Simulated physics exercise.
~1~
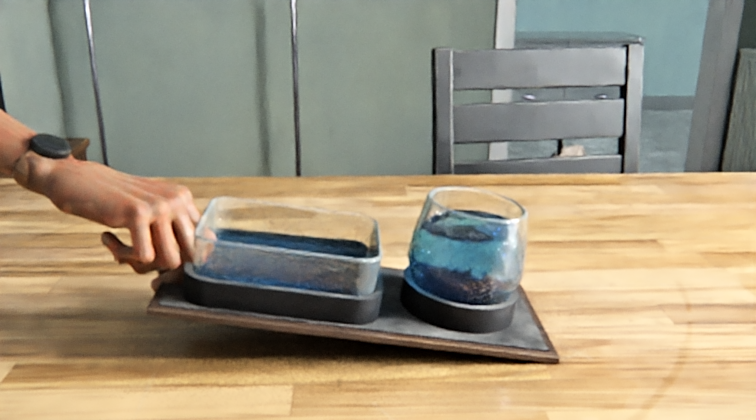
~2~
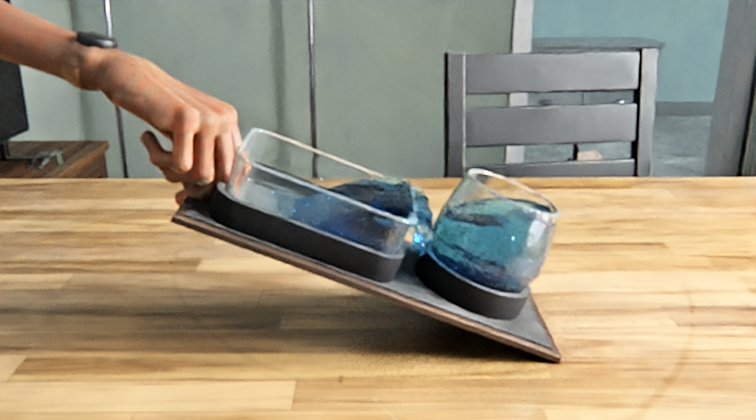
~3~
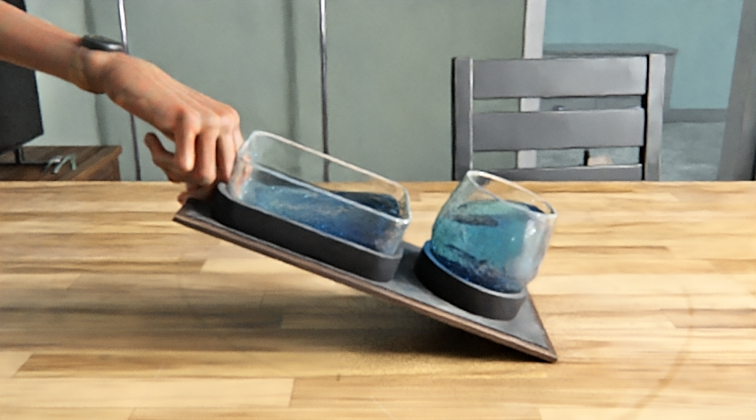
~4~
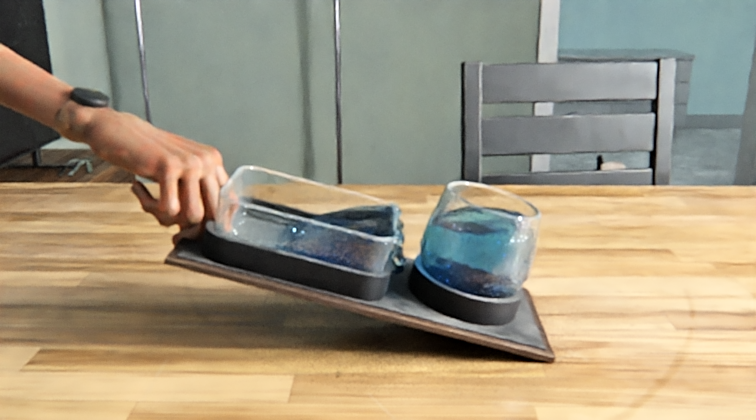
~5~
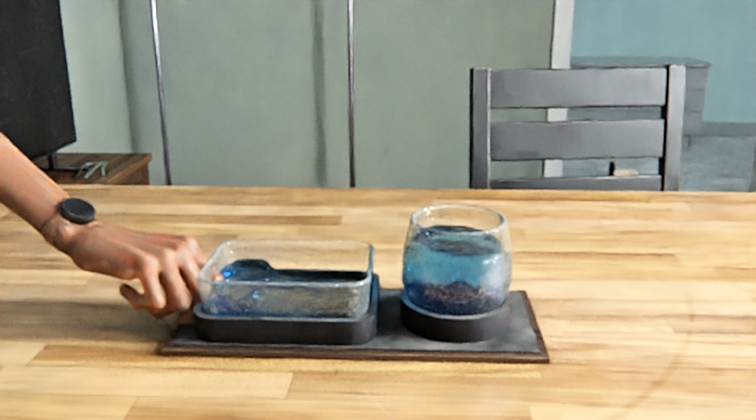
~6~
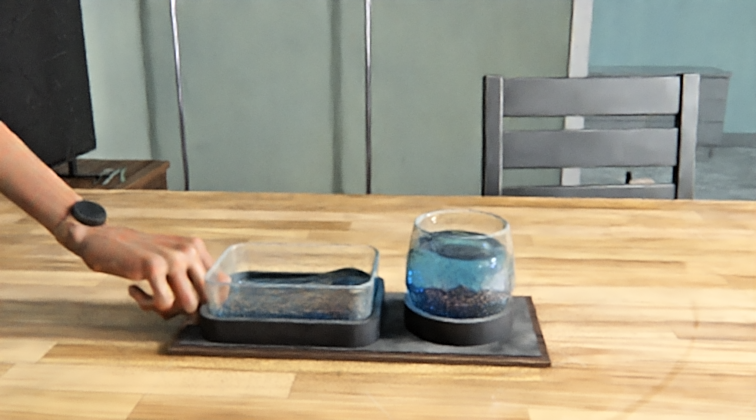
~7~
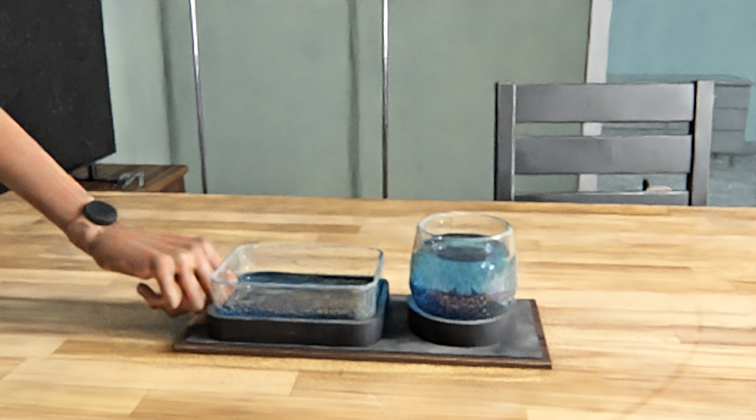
At first, a hand wearing a dark watch holds the left end of a dark tray on a wooden table, with a clear rectangular food box and a round-bellied glass of bluish water standing on it. The hand raises that end into a clear slope, and water in the box surges right, some spilling over its rim toward the glass. The tray stays tilted briefly, then the hand lowers it gently while the view drifts slightly sideways. Finally the tray lies flat, both containers upright, the box holding less water and the glass keeping its own.
